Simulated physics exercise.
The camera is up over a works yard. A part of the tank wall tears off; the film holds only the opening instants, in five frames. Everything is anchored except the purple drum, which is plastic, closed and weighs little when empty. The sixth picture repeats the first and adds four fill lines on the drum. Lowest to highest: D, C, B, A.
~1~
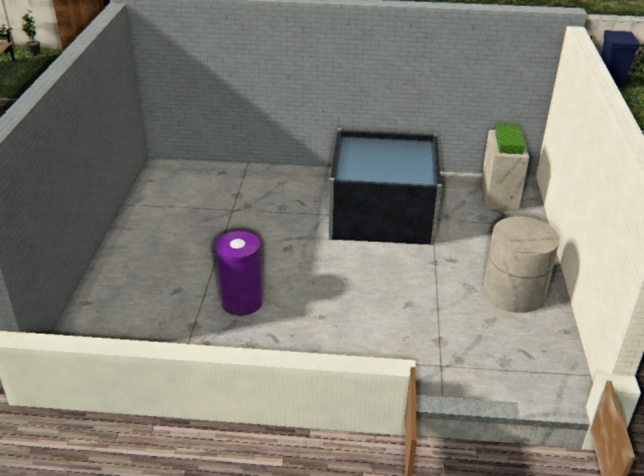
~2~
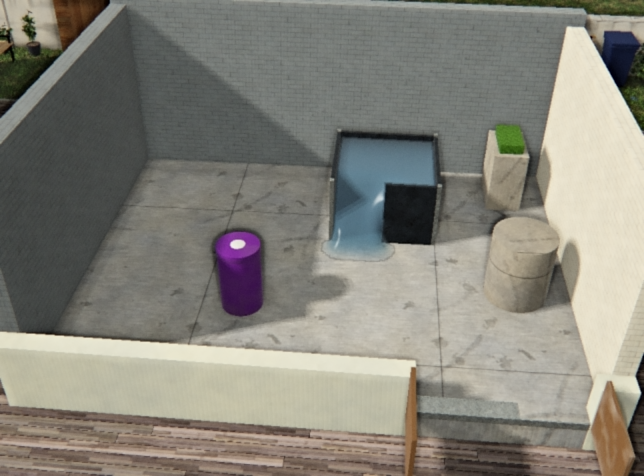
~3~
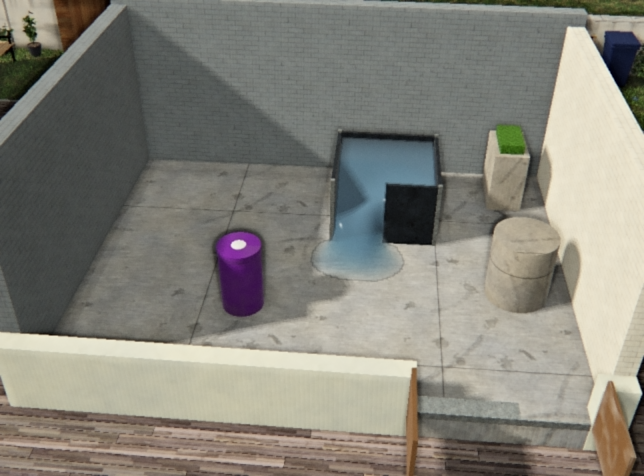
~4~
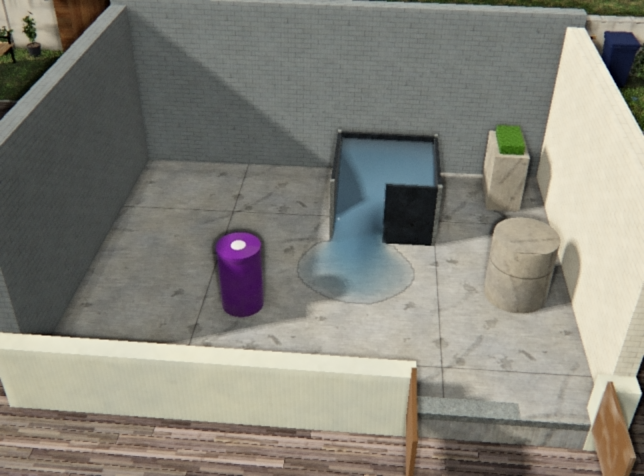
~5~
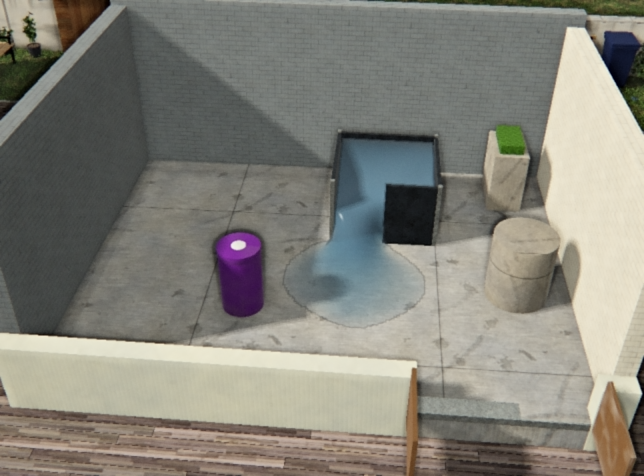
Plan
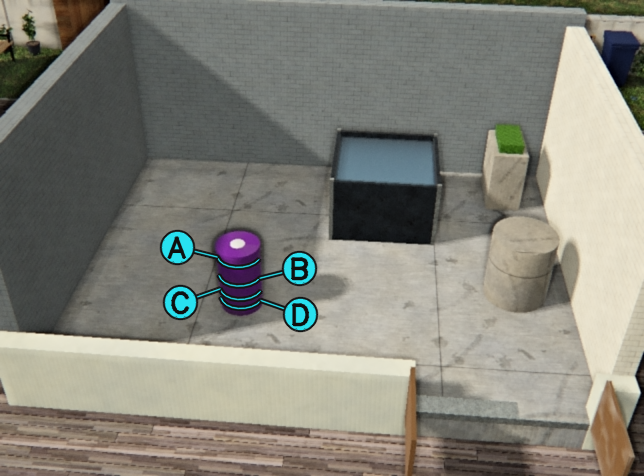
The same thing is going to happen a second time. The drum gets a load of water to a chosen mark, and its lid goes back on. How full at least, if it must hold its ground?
C is the one.
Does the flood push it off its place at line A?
No, not at all.
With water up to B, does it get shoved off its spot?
No, that is safe.
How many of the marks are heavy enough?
Three of the four.
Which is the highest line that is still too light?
Line D.
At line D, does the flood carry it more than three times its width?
No.
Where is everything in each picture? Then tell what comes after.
Lid of the purple drum at (238, 244); tank full, its middle at (386, 162); open gate at (505, 370), in the first frame.
In the second frame, 1 % of the ground wet, in view closest to the drum at (339, 252).
In the third frame, 3 % of the ground wet, in view closest to the drum at (328, 271).
In the fourth frame, 5 % of the ground wet, in view closest to the drum at (316, 286).
Lid of the purple drum at (239, 246); 8 % of the ground wet, in view closest to the drum at (296, 288), in the fifth frame.
On the marked copy, A at (235, 267); B at (236, 286); C at (237, 299); D at (238, 308); from the bottom up D, C, B, A.
With A, it does not move.
With B, it does not move.
With C, it shifts by a finger or two and stays.
With D, it is pushed about twice its own width away.
